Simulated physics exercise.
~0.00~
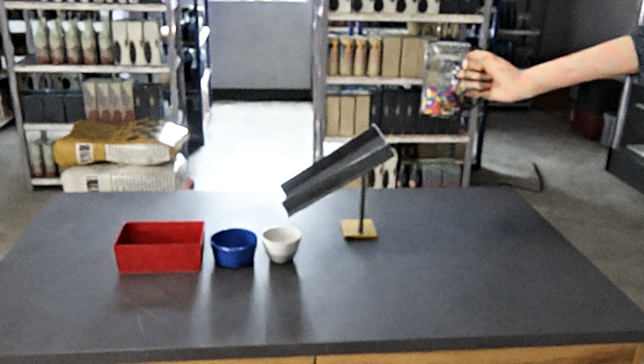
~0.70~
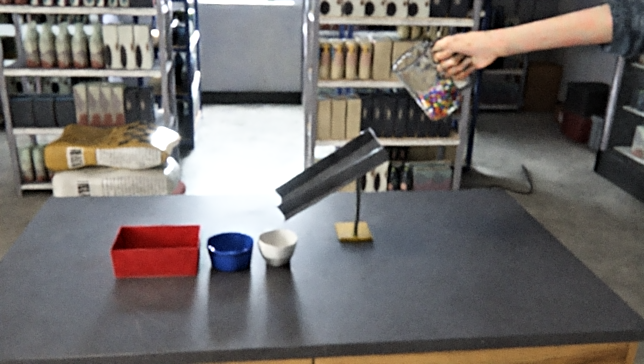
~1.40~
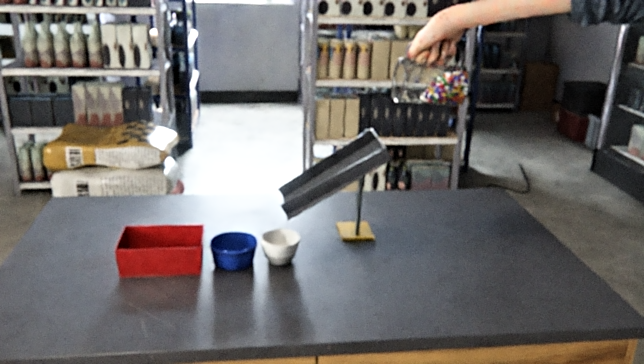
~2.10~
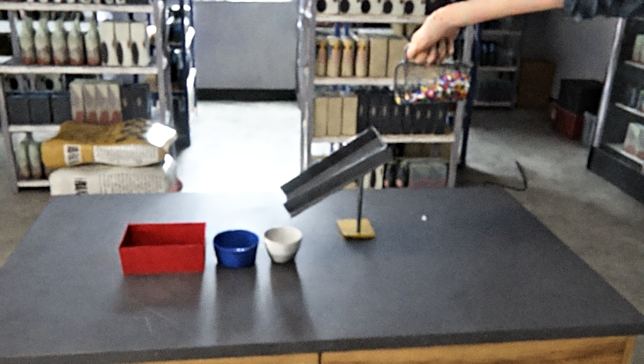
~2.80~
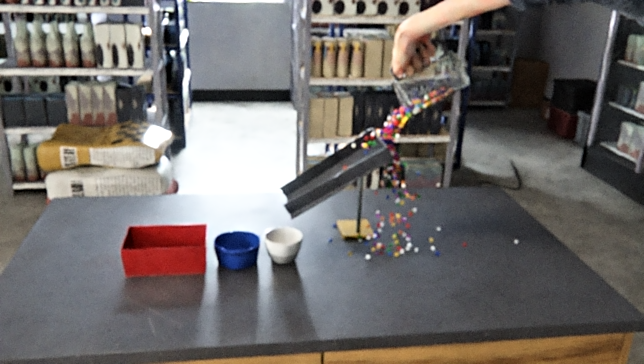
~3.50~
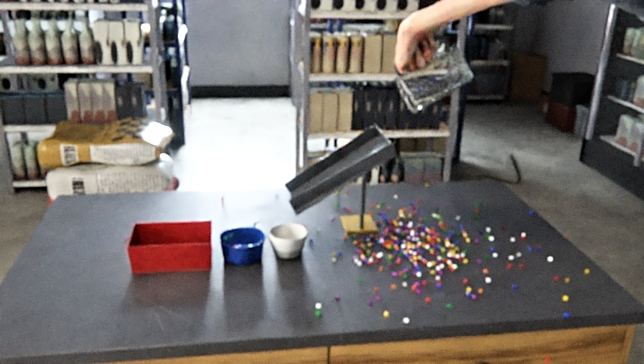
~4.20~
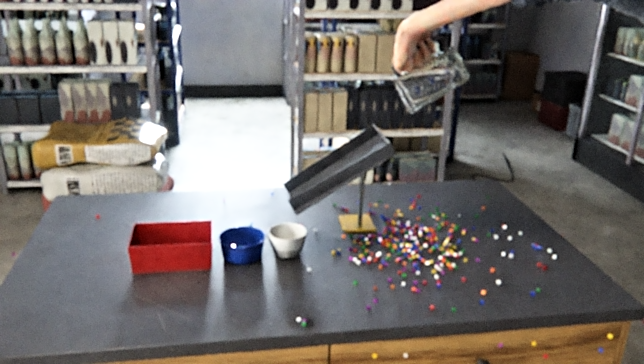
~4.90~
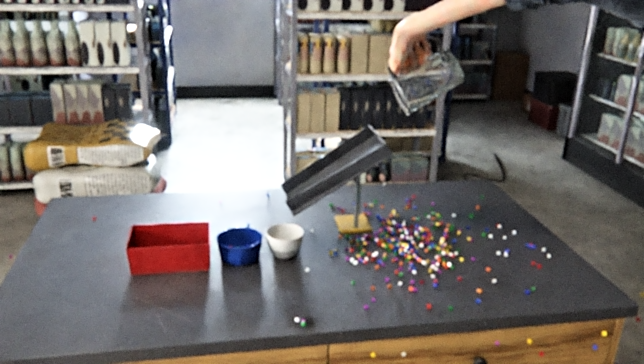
Colorful beads pour from a hand-tilted clear jug over a chute, mostly scattering across the table.
